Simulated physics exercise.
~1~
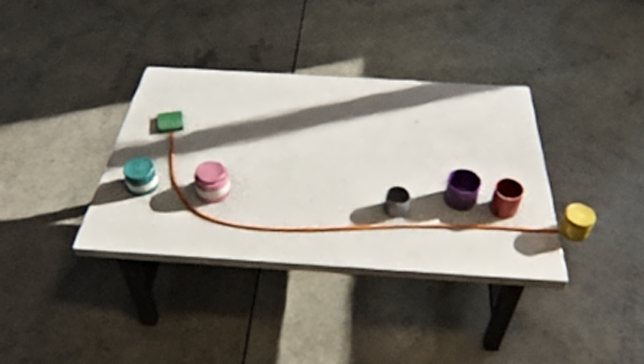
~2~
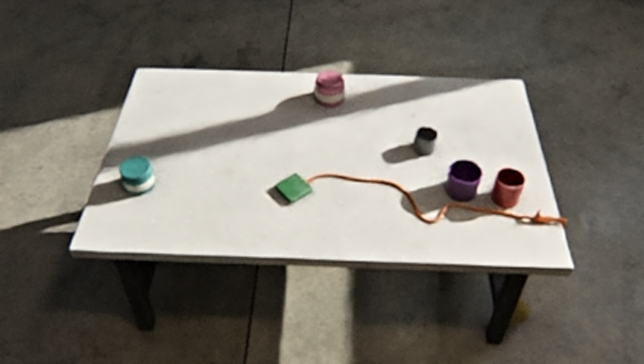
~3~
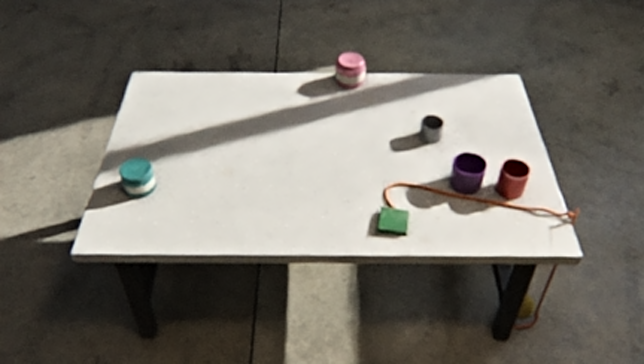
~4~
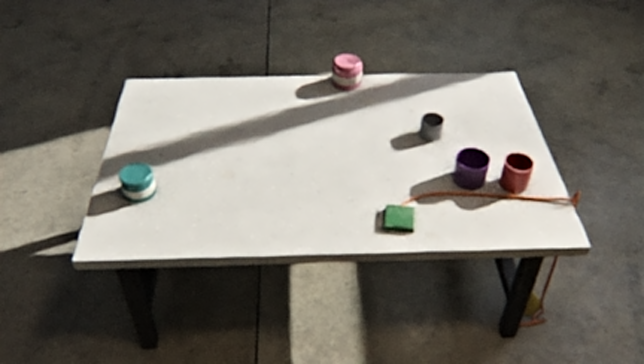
To begin with, a white folding table holds a teal canister, a pink jar, a grey cup, a purple mug and a red mug, while an orange cable runs from a green phone to a yellow speaker at the right edge. The speaker drops off that side, and the phone is drawn rightward across the tabletop. The pink jar shifts to the far edge and the grey cup moves back a little. The phone slides further right, the cable curling beside it. Finally, the phone rests near the front, the speaker hangs below the tabletop, and the mugs and canister remain in place.
